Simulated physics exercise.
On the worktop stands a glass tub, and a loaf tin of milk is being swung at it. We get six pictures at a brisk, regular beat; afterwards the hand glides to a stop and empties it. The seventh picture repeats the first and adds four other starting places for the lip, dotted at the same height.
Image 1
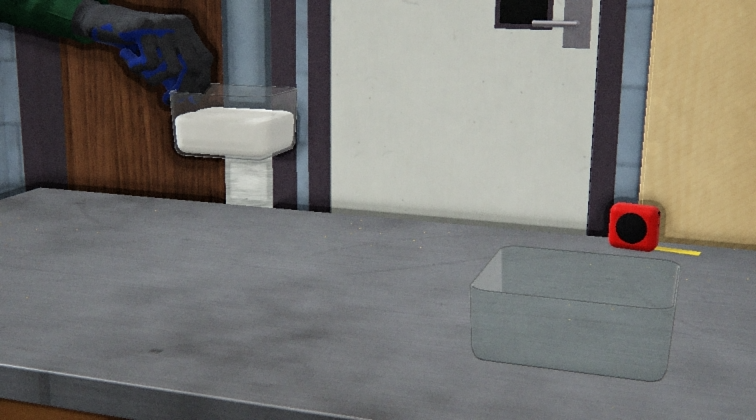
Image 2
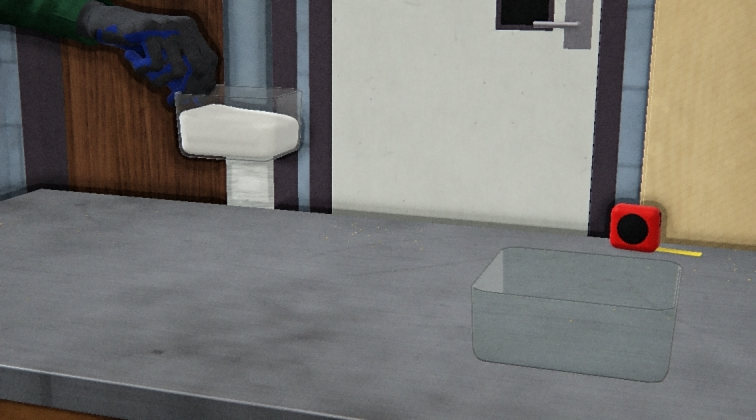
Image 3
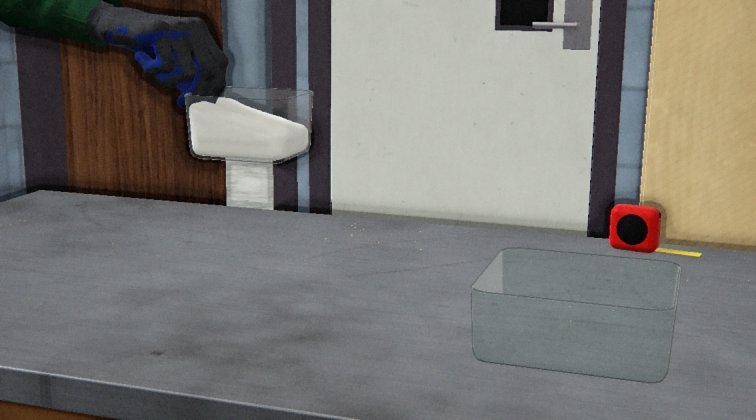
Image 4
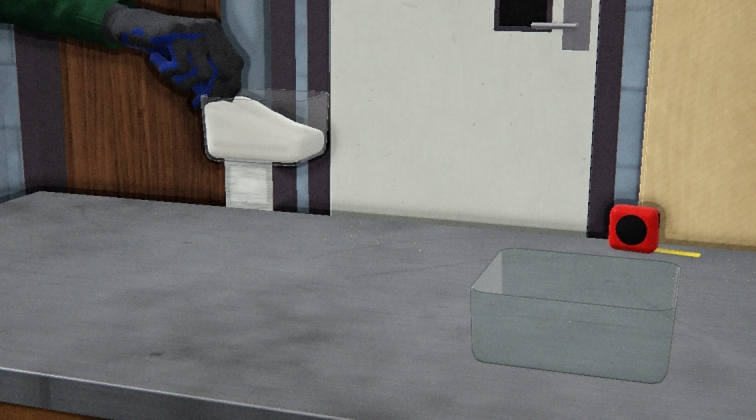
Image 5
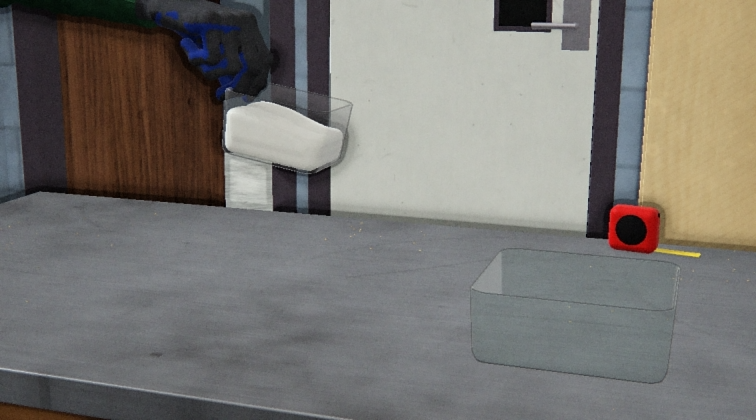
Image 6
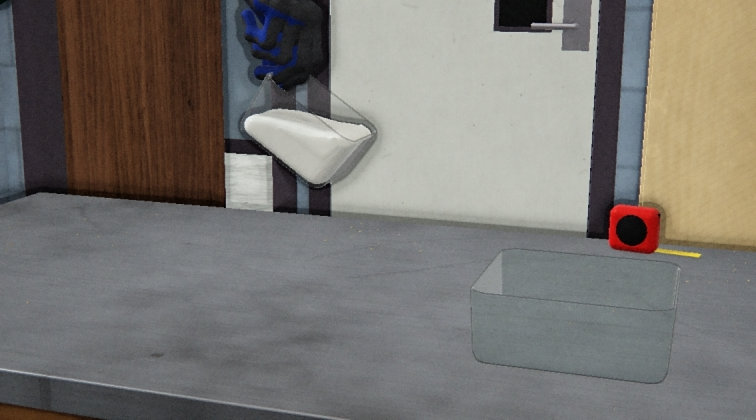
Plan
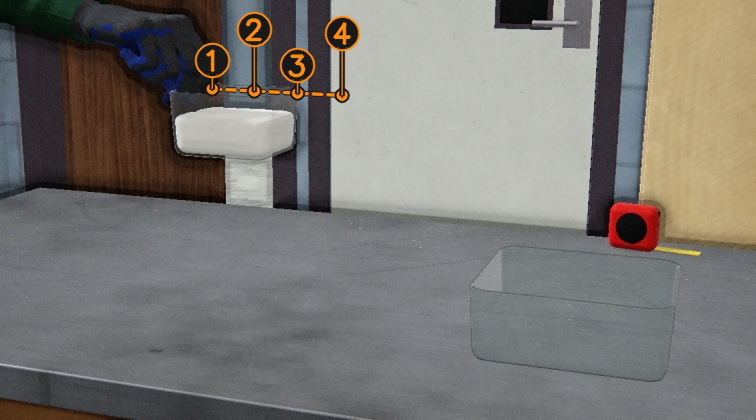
A gloved hand carried a clear container of white liquid rightward above a grey worktop, the liquid sloshing inside, then tilted it toward the right, with an empty glass tub standing near a red tape measure.
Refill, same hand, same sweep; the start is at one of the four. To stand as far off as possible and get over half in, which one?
Use place 4.
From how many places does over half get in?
One of them.
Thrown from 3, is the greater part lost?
Yes, that goes wrong.
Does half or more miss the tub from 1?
Yes, that goes wrong.
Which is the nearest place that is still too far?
3.
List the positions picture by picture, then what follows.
Upright, lip at (282, 92); tub from (471, 356) to (667, 381); nothing has left yet.
Upright, lip at (287, 93); nothing has left yet.
Upright, lip at (298, 95); nothing has left yet.
Upright, lip at (314, 96); nothing has left yet.
Tipped about 10°, lip at (339, 107); nothing has left yet.
Tipped about 35°, lip at (365, 135); nothing has left yet.
On the marked copy, 1 at (212, 88); 2 at (254, 91); 3 at (297, 93); 4 at (342, 95).
Choosing 1, about 0 % lands in the tub, 100 % falls short.
Choosing 2, about 0 % lands in the tub, 100 % falls short.
Choosing 3, about 15 % lands in the tub, 81 % falls short and 4 % goes beside or beyond.
Choosing 4, about 68 % lands in the tub, 18 % falls short and 14 % goes beside or beyond.
